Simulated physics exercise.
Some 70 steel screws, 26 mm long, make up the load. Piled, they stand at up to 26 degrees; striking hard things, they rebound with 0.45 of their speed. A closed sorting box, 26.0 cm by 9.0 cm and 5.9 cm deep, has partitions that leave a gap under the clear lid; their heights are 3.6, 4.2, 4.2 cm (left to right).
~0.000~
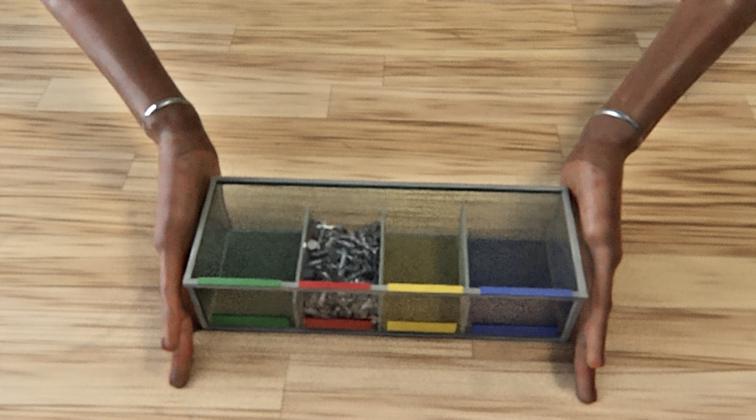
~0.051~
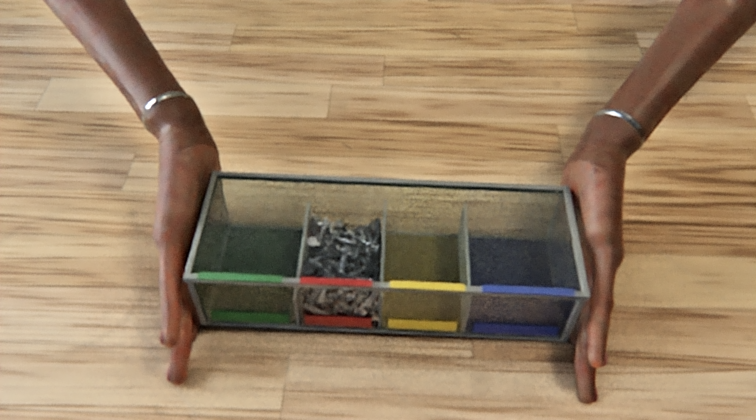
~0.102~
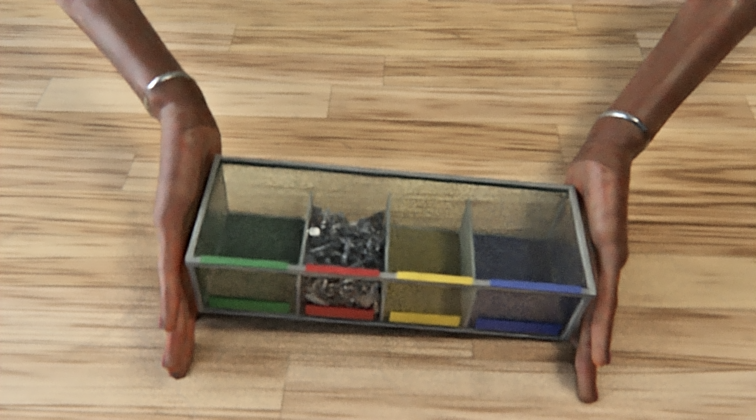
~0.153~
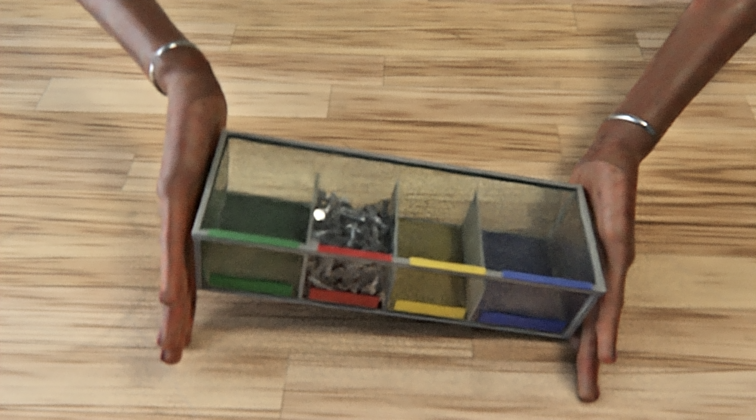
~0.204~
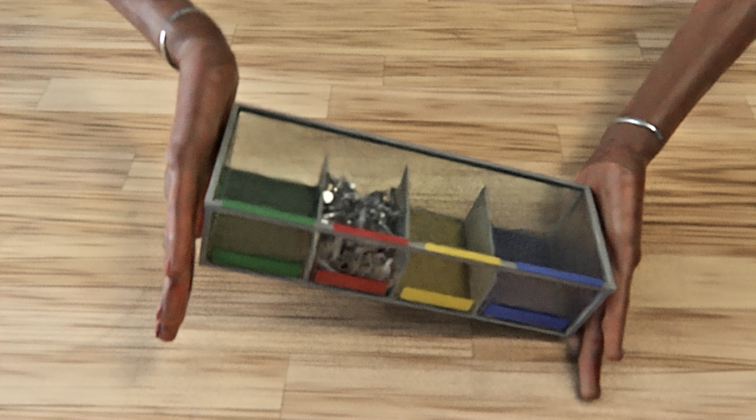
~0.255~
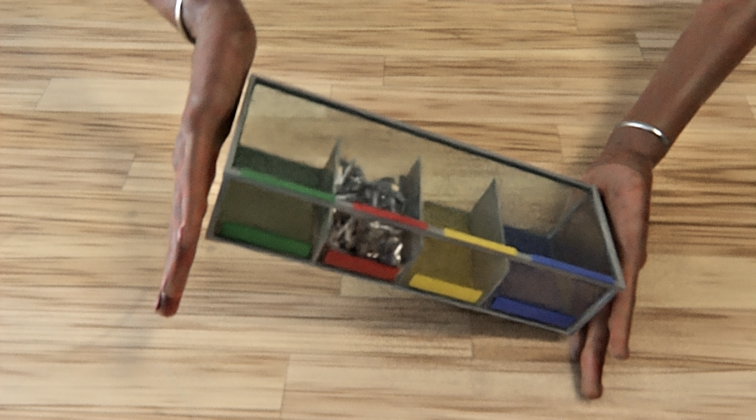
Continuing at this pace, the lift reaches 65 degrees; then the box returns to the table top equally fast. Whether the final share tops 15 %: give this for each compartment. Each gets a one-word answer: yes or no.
My answers are red yes, blue no, green no, yellow no.
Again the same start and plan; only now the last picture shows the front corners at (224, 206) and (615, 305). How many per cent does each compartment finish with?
Per cent at the end: Red 100; blue 0; green 0; yellow 0.
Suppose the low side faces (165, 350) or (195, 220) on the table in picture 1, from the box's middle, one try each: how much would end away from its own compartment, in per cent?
Roughly 5 per cent on the first try and 5 per cent on the second.
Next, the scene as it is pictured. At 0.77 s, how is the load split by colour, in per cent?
Red 100; blue 0; green 0; yellow 0.
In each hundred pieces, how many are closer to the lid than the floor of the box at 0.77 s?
Share: Approx. 10 %.
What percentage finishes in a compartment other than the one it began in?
I'd put it at about 0 per cent.
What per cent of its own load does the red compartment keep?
Around 100 per cent of it.
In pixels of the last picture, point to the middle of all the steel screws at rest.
Roughly (354, 268).
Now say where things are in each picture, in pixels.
Box tilt 0 degrees, front corners at (191, 281) and (580, 294); red 100 %, in the first picture.
Box tilt 1 degrees, front corners at (191, 275) and (582, 293), in the second picture.
Box tilt 5 degrees, front corners at (193, 259) and (588, 291), lowest corner right back, in the third picture.
Box tilt 10 degrees, front corners at (200, 232) and (598, 288), lowest corner right back, in the fourth picture.
Box tilt 16 degrees, front corners at (212, 202) and (608, 286), lowest corner right back, in the fifth picture.
Box tilt 22 degrees, front corners at (230, 170) and (617, 284), lowest corner right back; red 100 %. Its pace works out near 110 degrees a second, in the sixth picture.
After 0.77 s, tilt 63 degrees; red 100 %.
After 1.11 s, tilt 26 degrees; red 100 %.
After 1.55 s, tilt 0 degrees; red 100 %.
By 1.9 s all is still; red 100 %, blue 0 %, green 0 %, yellow 0 %.
